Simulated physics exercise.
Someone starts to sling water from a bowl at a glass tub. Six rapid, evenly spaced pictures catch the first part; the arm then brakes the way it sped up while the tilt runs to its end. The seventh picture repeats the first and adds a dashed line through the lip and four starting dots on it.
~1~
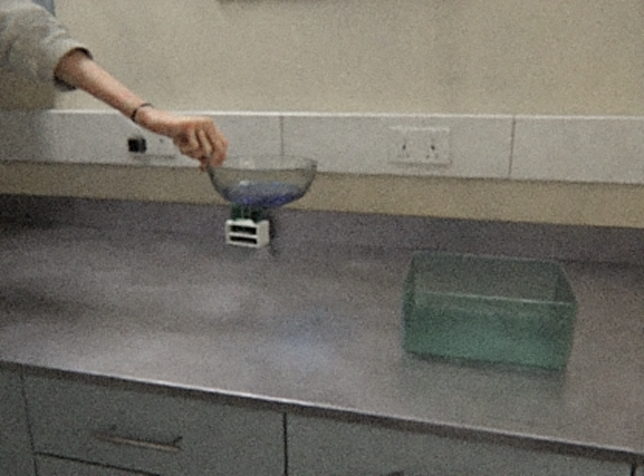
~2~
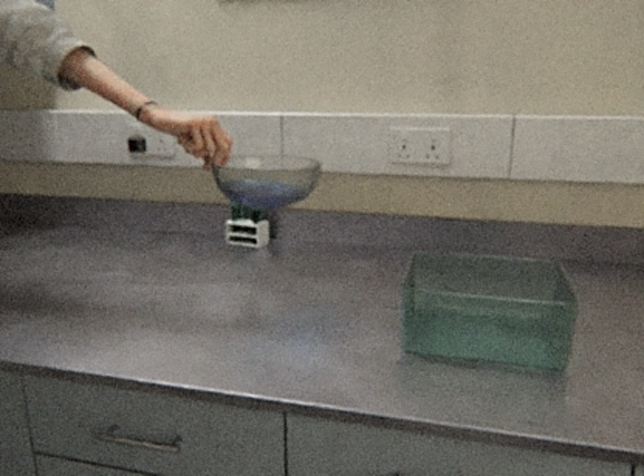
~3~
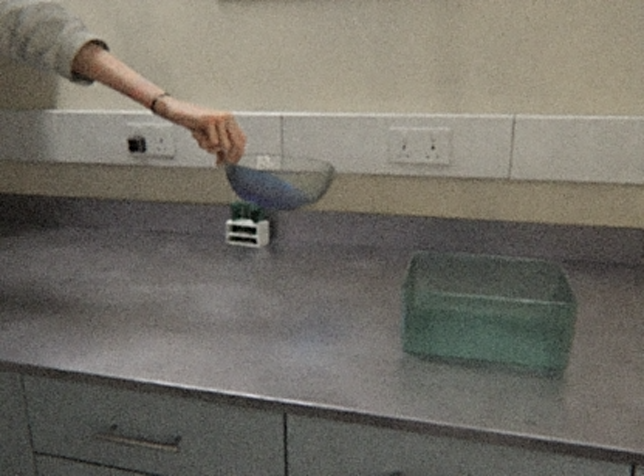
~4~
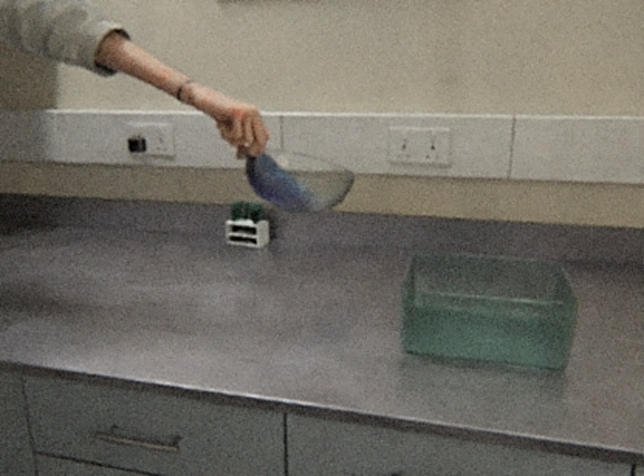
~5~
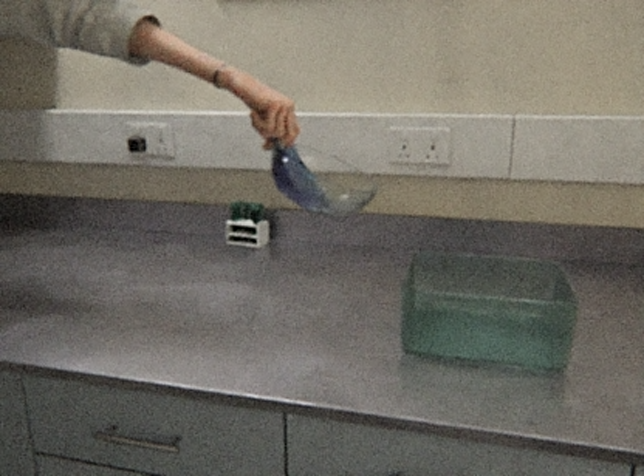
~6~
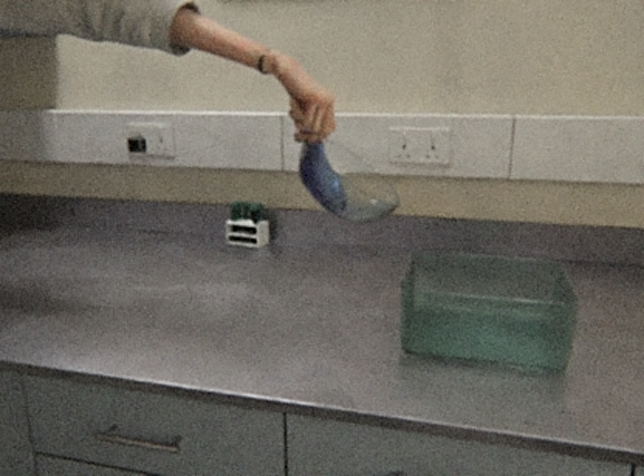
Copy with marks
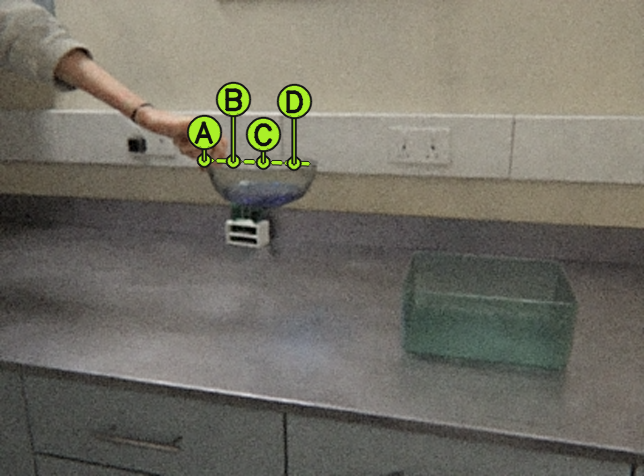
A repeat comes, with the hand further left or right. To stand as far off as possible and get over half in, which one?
C.
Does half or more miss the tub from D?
No, not at all.
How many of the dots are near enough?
Two.
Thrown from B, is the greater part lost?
Yes, it does.
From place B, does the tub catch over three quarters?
No, less.
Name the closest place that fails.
B it is.
On the marked copy, A at (204, 160); B at (233, 161); C at (263, 162); D at (294, 163).
For place A, about 16 % lands in the tub, 72 % falls short and 12 % goes beside or beyond.
For place B, about 33 % lands in the tub, 61 % falls short and 6 % goes beside or beyond.
For place C, about 66 % lands in the tub, 29 % falls short and 5 % goes beside or beyond.
For place D, about 76 % lands in the tub, 14 % falls short and 10 % goes beside or beyond.
